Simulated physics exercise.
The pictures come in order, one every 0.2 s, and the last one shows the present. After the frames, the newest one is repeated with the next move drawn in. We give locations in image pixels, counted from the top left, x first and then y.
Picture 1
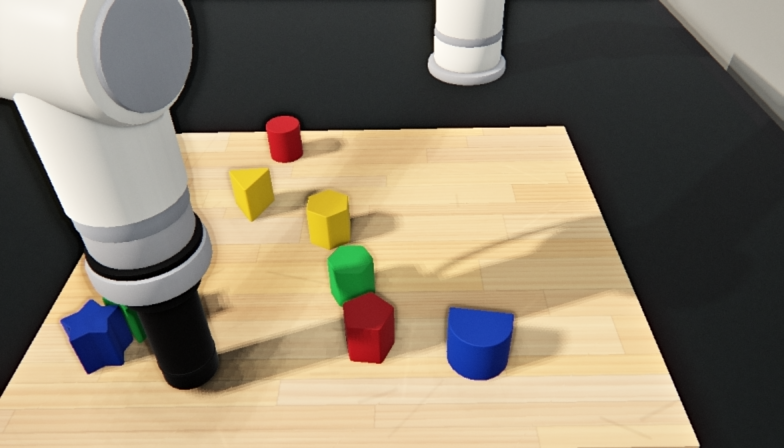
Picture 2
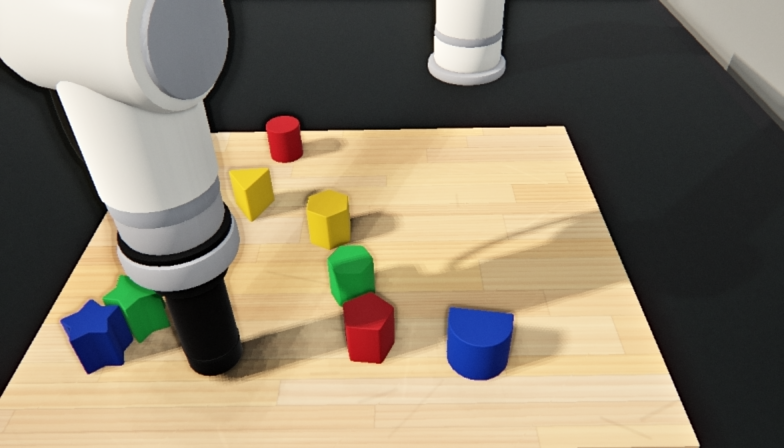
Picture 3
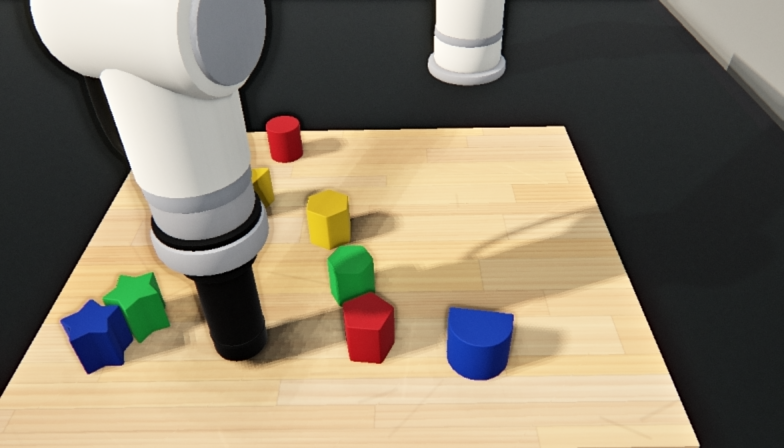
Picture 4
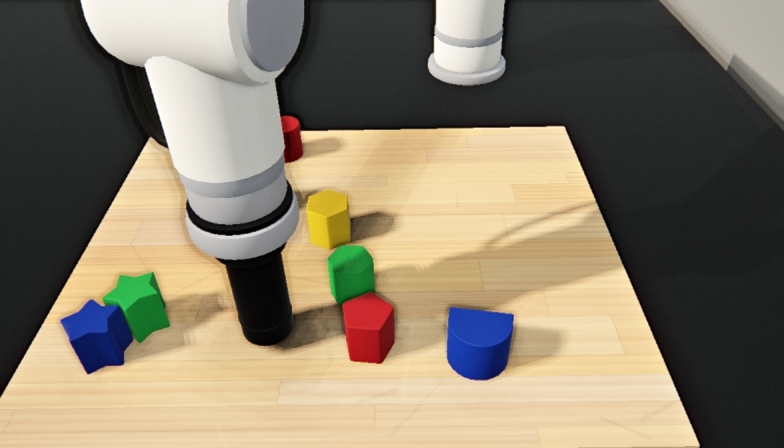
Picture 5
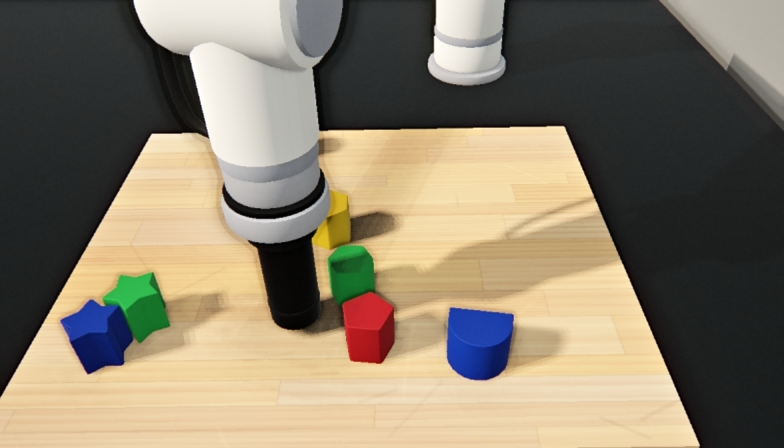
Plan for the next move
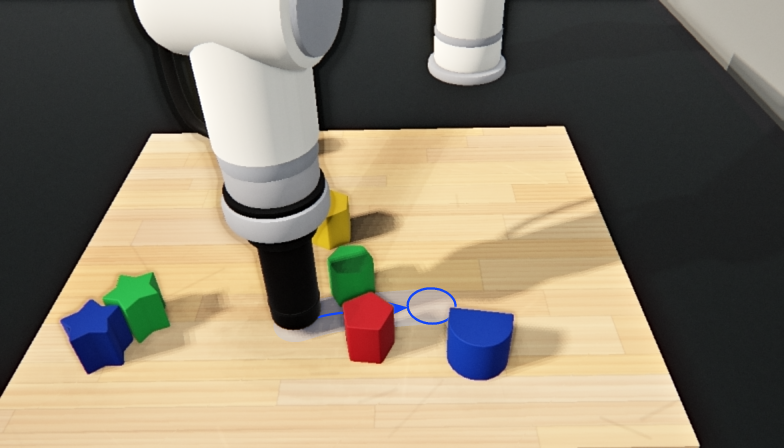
A robot arm with a black stick moves steadily right and slightly away across a wooden board, passing from beside the blue and green stars to near the green hexagon and red five-sided block, while the blocks stay still.
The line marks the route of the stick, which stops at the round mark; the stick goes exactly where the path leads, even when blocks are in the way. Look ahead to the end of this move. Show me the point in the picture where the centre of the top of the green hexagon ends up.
So, by the moment the path ends, you'll find the top centre of the green hexagon at (376, 245).
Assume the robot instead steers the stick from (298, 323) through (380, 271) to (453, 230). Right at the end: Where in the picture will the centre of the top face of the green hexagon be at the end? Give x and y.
Expect it around (482, 181).
The drawn path runs from (298, 323) by way of (365, 311) to (432, 305).
What follows on the original path. One third of the way, stick (343, 303); green hexagon (364, 251), turned 35° anticlockwise.
Two thirds of the way, stick (387, 299); green hexagon (376, 244), turned 65° anticlockwise; red five-sided block (371, 313), turned 15° clockwise.
At the end, stick (432, 296); green hexagon (376, 244), turned 65° anticlockwise; red five-sided block (371, 313), turned 15° clockwise; blue half-round block not moved.
